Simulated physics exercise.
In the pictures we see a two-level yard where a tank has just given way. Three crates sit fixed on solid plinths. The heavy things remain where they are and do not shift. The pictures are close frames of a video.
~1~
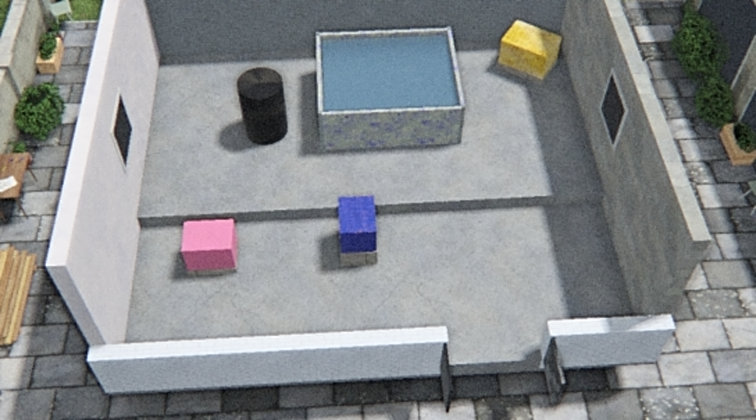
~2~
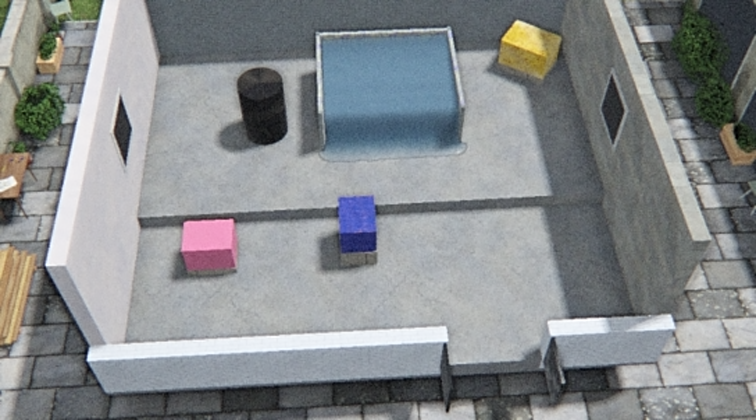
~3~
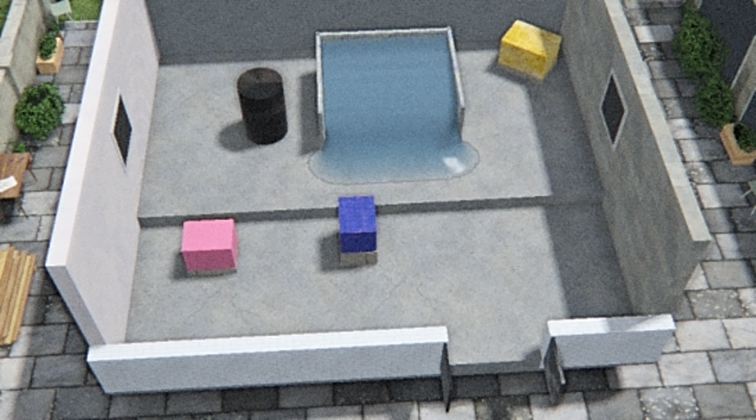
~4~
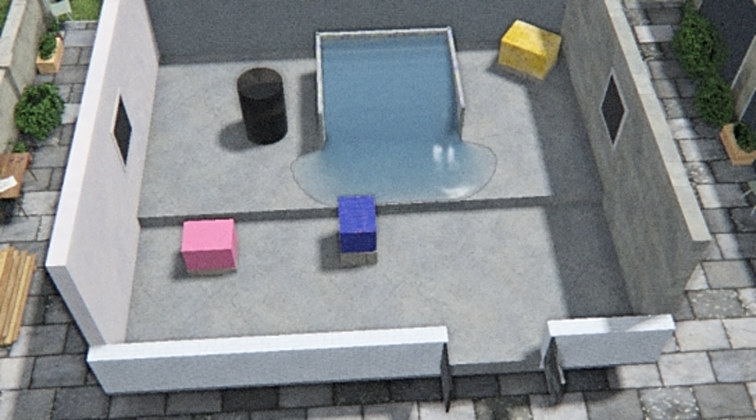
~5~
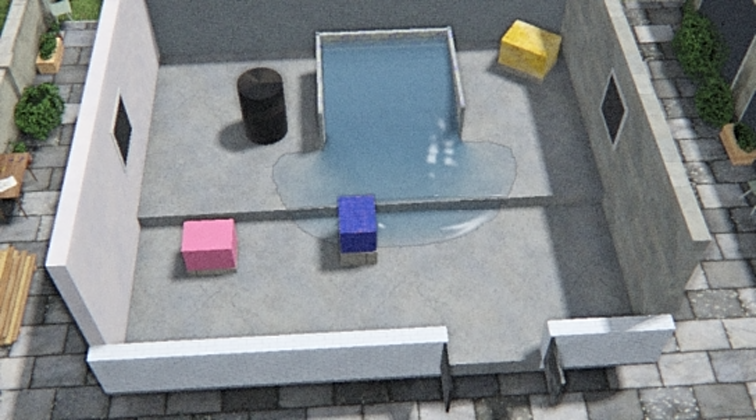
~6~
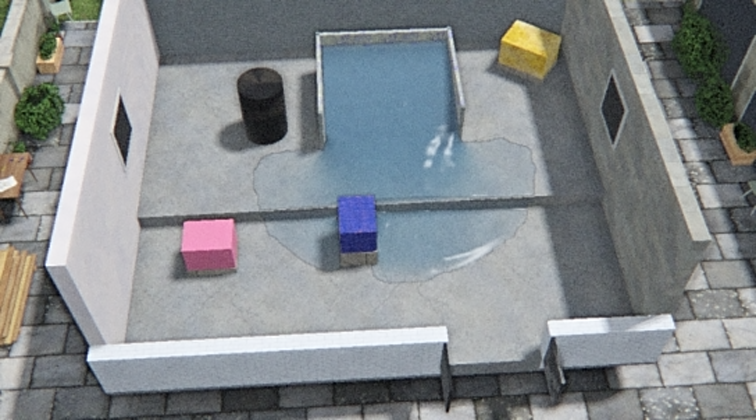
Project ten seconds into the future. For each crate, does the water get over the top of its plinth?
Result: Looks like the pink crate is within reach of the water; looks like the yellow crate is out of reach of the water; looks like the blue crate is within reach of the water.
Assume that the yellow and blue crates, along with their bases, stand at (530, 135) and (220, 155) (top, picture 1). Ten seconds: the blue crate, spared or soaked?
The blue crate simply stays high and dry.
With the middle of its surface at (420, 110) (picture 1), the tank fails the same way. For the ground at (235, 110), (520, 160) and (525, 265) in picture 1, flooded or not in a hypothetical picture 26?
As listed: Not flooded, not flooded, flooded.
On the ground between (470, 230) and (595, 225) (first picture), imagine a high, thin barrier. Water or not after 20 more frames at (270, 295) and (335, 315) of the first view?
In order, I'd call them inundated and inundated.
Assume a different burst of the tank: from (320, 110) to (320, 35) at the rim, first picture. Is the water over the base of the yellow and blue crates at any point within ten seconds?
I expect yellow remains untouched while blue remains untouched.
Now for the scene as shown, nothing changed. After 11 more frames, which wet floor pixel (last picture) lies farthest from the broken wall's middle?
Somewhere around (122, 370).
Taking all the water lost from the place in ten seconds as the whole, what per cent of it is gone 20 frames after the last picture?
Roughly 55 percent.
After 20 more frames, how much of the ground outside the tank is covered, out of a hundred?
Near 55 in a hundred.
A moment on, water covers 40 % of the floor; the pink crate water round its plinth, the yellow crate not reached, the blue crate water round its plinth.
Next, water covers 50 % of the floor; the pink crate water round its plinth, the yellow crate not reached, the blue crate water round its plinth.
Then, water covers 55 % of the floor; the pink crate water round its plinth, the yellow crate not reached, the blue crate water round its plinth.
Later, water covers 55 % of the floor; the pink crate water round its plinth, the yellow crate not reached, the blue crate water round its plinth.
In the end, water covers 50 % of the floor; the pink crate was topped, the yellow crate stayed above the water, the blue crate was topped.
